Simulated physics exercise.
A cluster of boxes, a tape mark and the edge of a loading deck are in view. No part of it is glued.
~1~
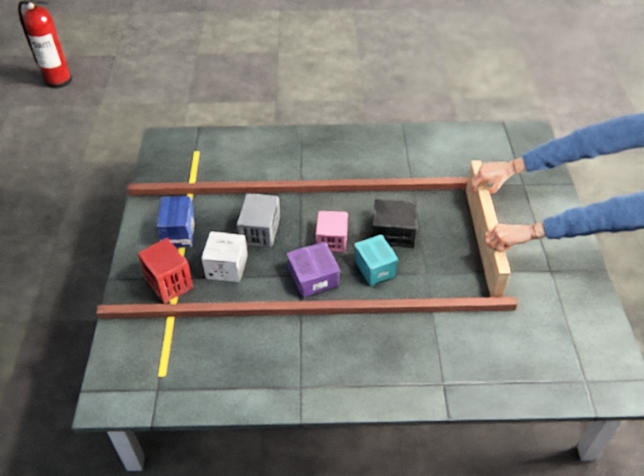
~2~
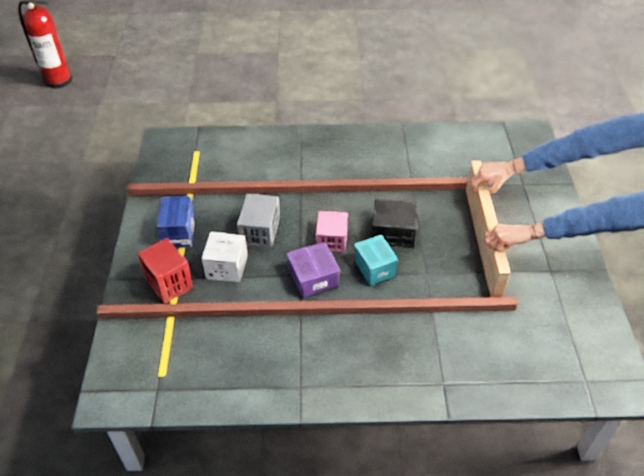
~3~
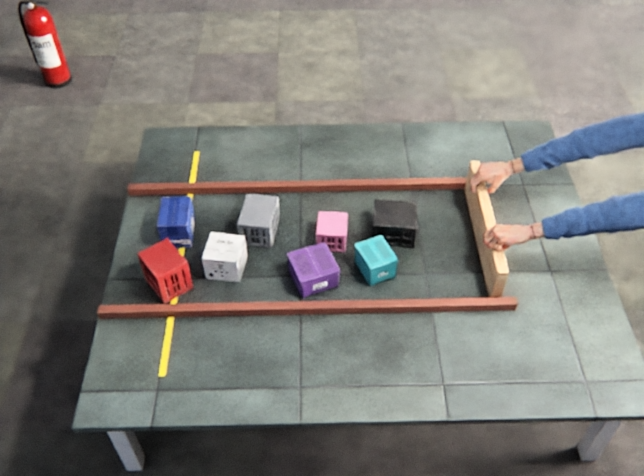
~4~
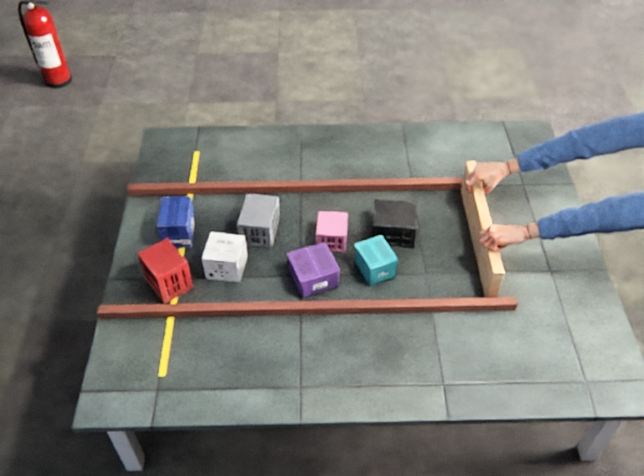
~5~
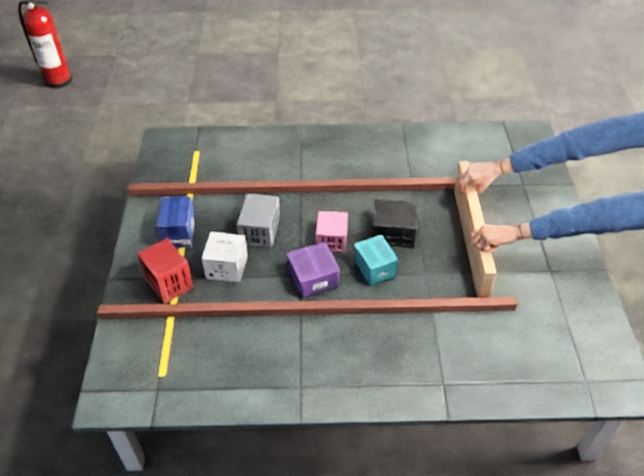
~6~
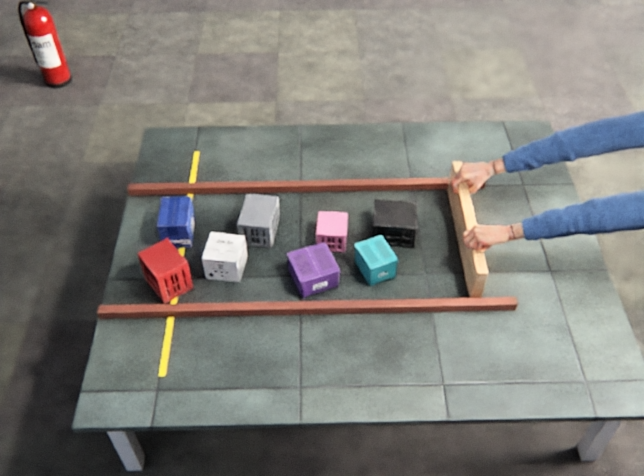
Two hands slide a wooden plank slightly left between rails while the colored boxes stay still.
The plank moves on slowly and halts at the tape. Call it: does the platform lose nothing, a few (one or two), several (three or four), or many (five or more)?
It loses several, three or four.
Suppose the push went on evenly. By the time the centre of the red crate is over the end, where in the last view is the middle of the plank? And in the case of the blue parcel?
The middle is at (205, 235) when it's the red crate, and at (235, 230) when it's the blue parcel.
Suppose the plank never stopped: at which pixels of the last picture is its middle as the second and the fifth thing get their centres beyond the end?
At (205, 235) for the second, at (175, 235) for the fifth.
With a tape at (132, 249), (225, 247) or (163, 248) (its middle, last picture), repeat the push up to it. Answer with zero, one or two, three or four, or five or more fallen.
Five or over; one or two; five or over.
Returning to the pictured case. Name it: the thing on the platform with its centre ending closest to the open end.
The pink crate.
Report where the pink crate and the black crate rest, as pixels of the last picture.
In order, first (122, 233), then (158, 229).
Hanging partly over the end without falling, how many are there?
That'd be 2.
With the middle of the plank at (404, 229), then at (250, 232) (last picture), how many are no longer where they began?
Counting first: 1, next 8.
A little later, none off yet; red crate at rest near (166, 271); blue parcel at rest near (177, 223); white box at rest near (225, 257).
When it is over, the number that fall off is three or four; down, grey crate, white box, blue parcel and red crate.
